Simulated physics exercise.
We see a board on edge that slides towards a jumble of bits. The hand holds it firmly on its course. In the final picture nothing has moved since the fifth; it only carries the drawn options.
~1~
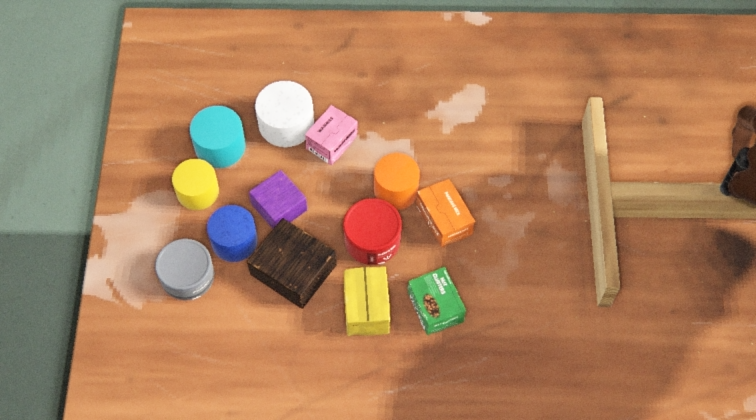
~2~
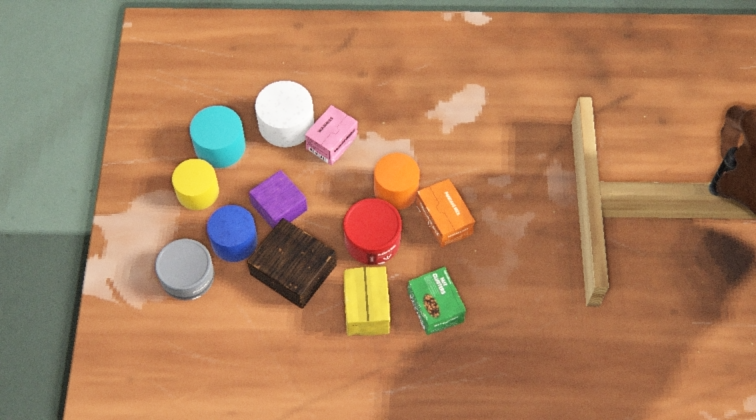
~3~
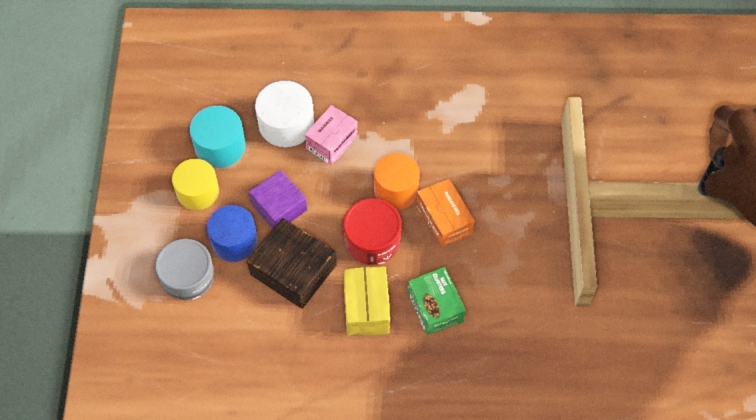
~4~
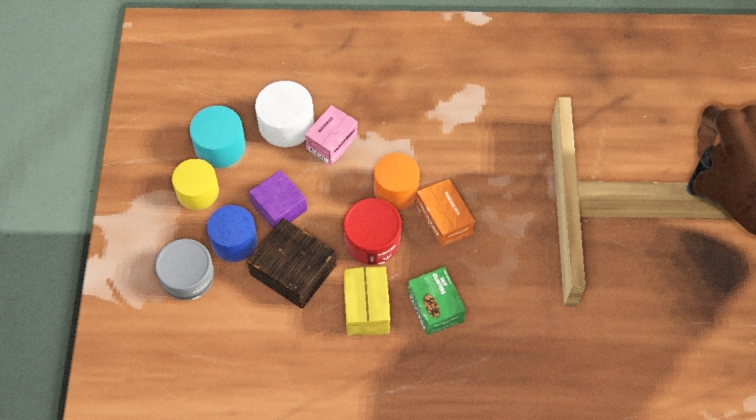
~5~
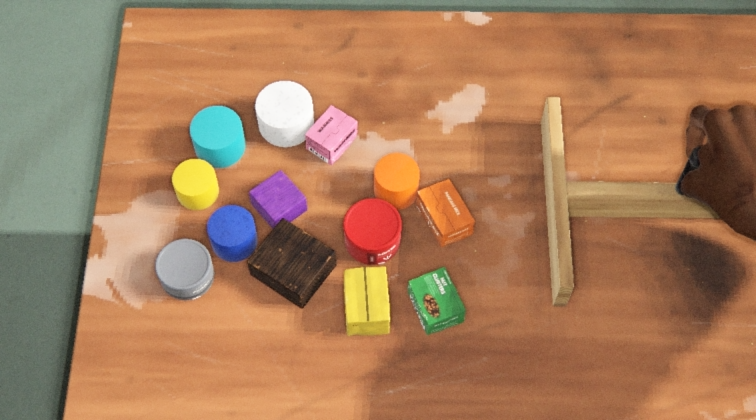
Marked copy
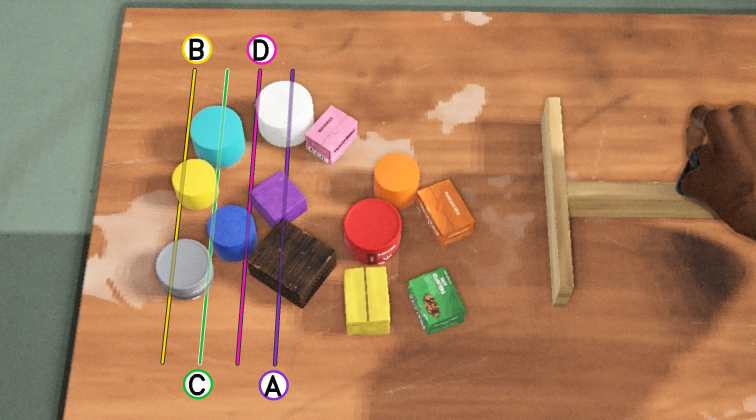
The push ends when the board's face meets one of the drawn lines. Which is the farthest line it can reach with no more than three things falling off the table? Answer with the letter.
The farthest such stop is B.
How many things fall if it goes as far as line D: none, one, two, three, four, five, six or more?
The count is none.
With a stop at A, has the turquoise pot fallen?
No.
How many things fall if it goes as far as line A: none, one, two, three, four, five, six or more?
By then, none.
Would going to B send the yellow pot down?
Yes.
On the marked copy, A at (284, 207); B at (180, 206); C at (215, 207); D at (250, 207).
With B. Early on, board (421, 186); yellow box (349, 302); green packet (393, 304).
Further on, board (285, 184); blue pot (160, 226); grey tub (159, 275).
At the end, board (179, 183); blue pot over the edge; grey tub over the edge; three fallen.
As for the rest, A is within the limit but short; C is within the limit but short; D is within the limit but short.
